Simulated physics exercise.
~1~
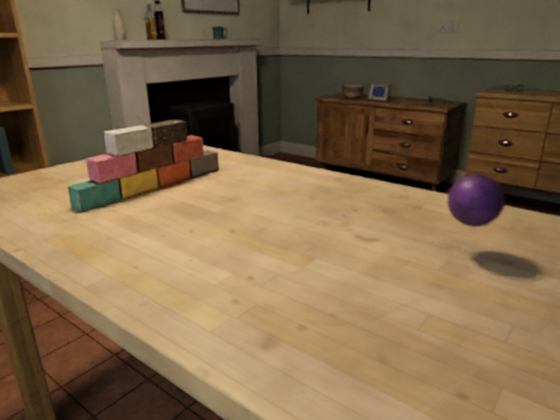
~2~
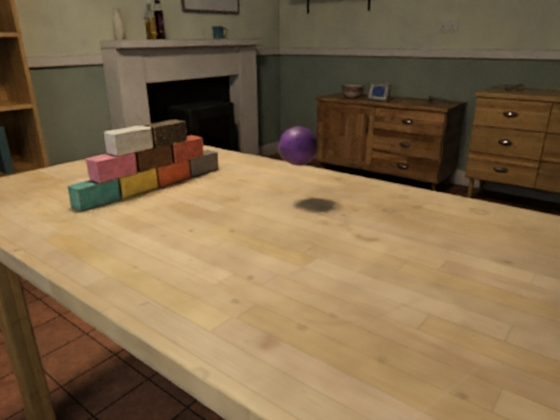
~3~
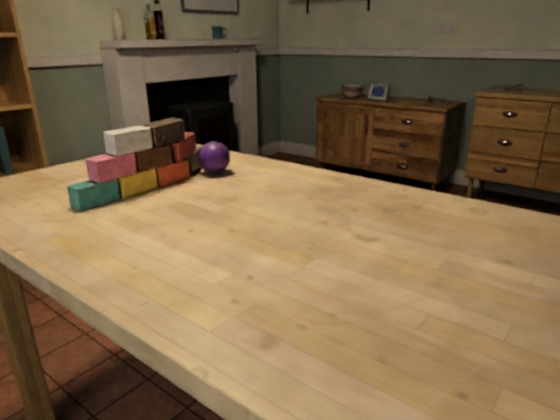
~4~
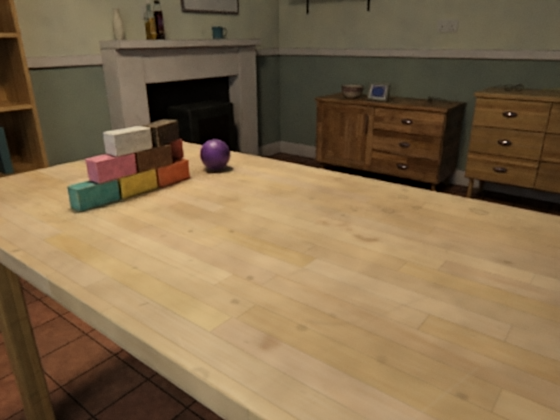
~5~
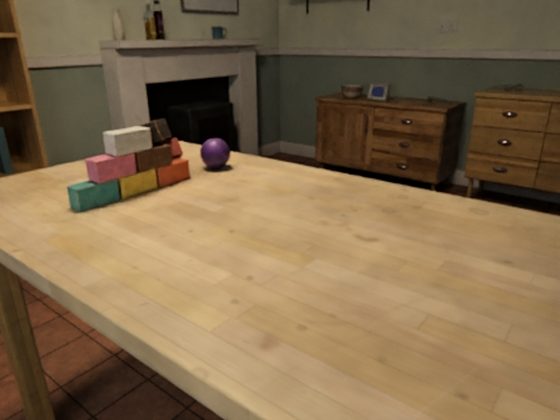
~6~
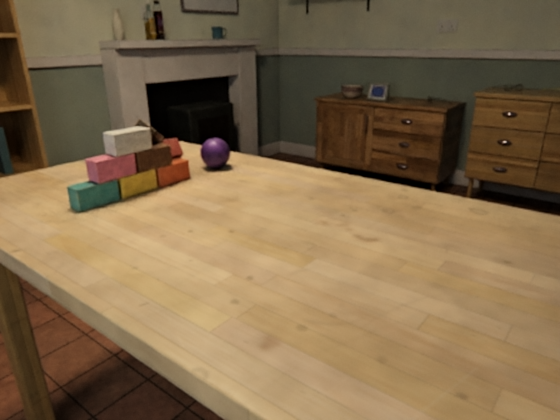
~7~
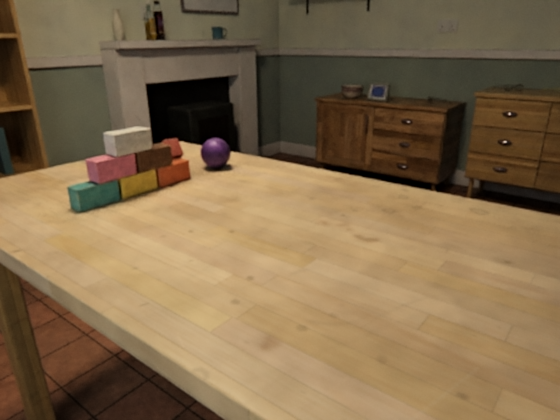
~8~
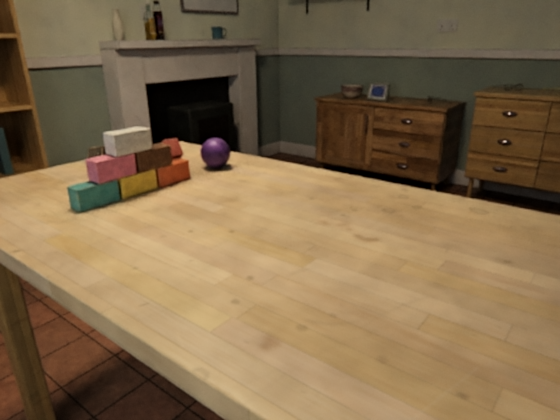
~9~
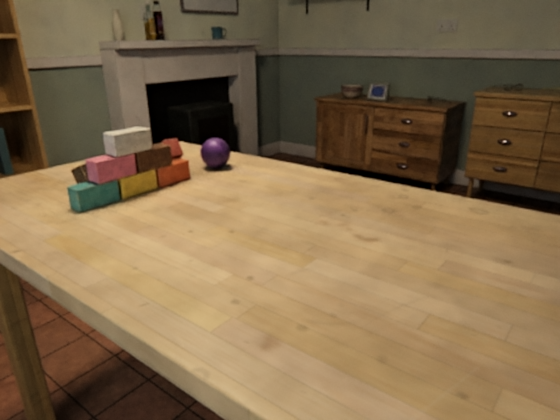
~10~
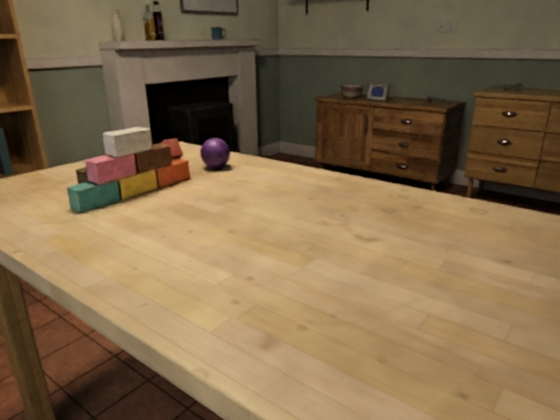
Purple ball flying left into a stepped pile of coloured blocks, knocking out grey, black and red ones while most stay stacked.
